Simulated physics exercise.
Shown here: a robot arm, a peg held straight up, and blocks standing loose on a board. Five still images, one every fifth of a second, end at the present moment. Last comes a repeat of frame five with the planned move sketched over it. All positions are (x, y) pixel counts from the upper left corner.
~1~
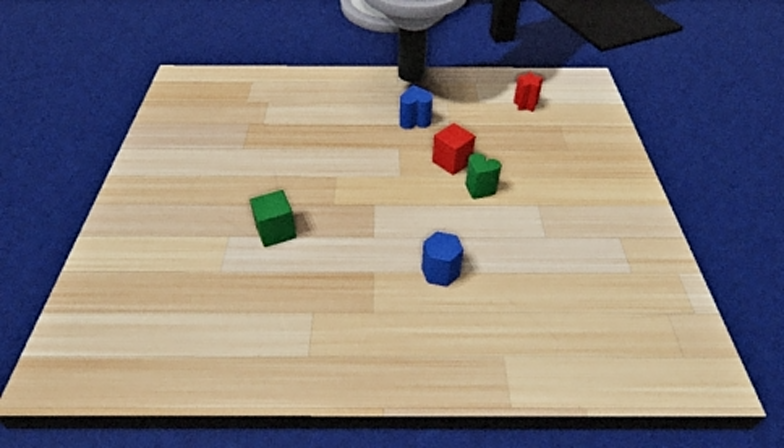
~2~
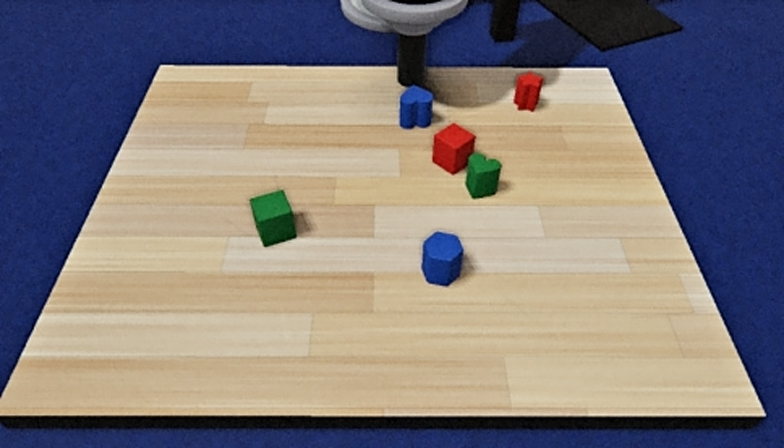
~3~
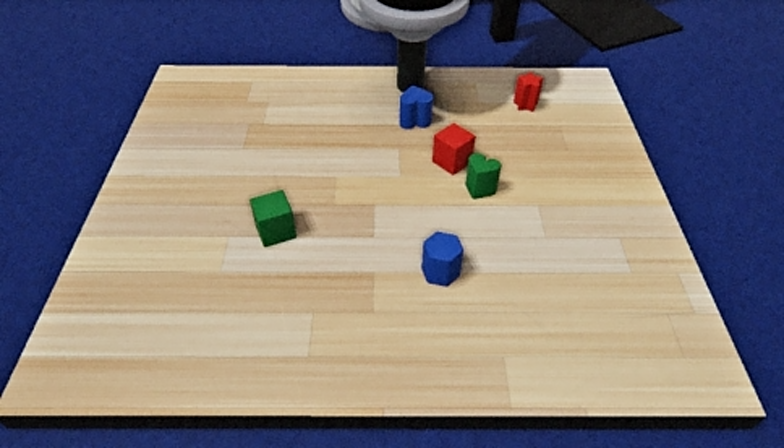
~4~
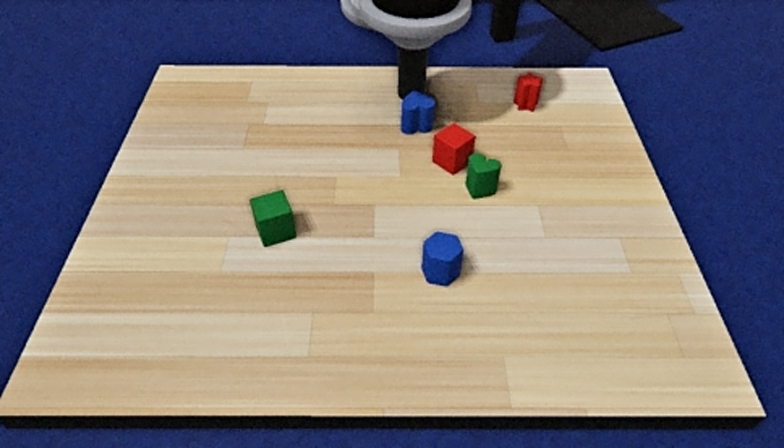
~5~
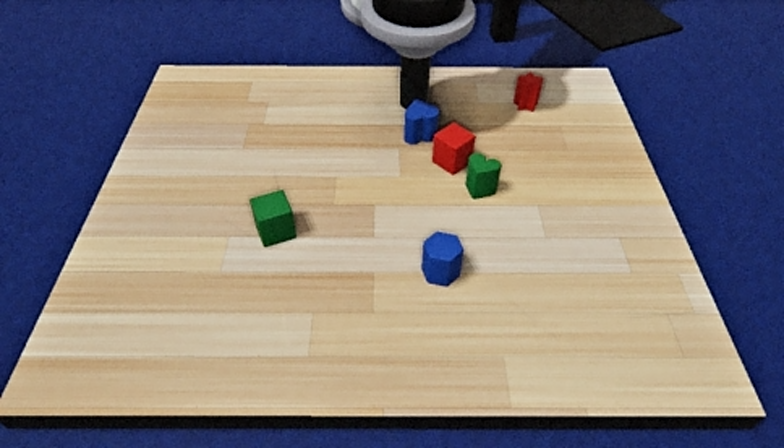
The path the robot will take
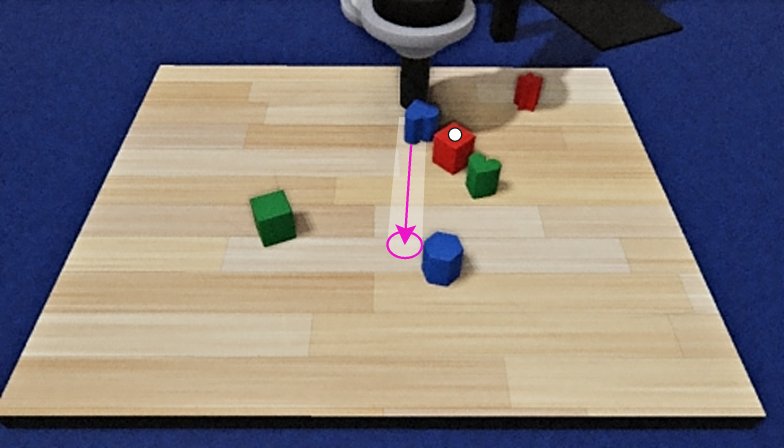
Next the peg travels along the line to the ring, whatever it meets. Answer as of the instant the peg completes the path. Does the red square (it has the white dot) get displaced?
Short answer: Yes.
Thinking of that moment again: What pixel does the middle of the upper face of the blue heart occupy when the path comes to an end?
The middle of its upper face will lie at (441, 157).
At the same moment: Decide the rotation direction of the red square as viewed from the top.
The block turns counter-clockwise.
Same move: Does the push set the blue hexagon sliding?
I expect not.
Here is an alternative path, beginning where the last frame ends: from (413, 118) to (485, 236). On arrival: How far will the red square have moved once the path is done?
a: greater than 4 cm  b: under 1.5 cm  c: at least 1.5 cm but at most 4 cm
Correct choice: A.
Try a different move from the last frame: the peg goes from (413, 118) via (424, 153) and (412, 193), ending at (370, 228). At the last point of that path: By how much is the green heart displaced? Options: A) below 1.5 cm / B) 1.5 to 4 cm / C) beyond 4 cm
(A)
Path on the board, in a line from (413, 118) to (405, 245); the dot is on the red square.
On the path given first. One third of the way, peg (411, 140); blue heart (431, 142), turned 70° anticlockwise; red square (460, 140), turned 35° anticlockwise.
Two thirds of the way, peg (408, 182); blue heart (441, 157); red square (461, 141), turned 45° anticlockwise.
At the end, peg (405, 230); blue heart (441, 157), turned 125° anticlockwise; blue hexagon in place; red square (461, 141), turned 45° anticlockwise.
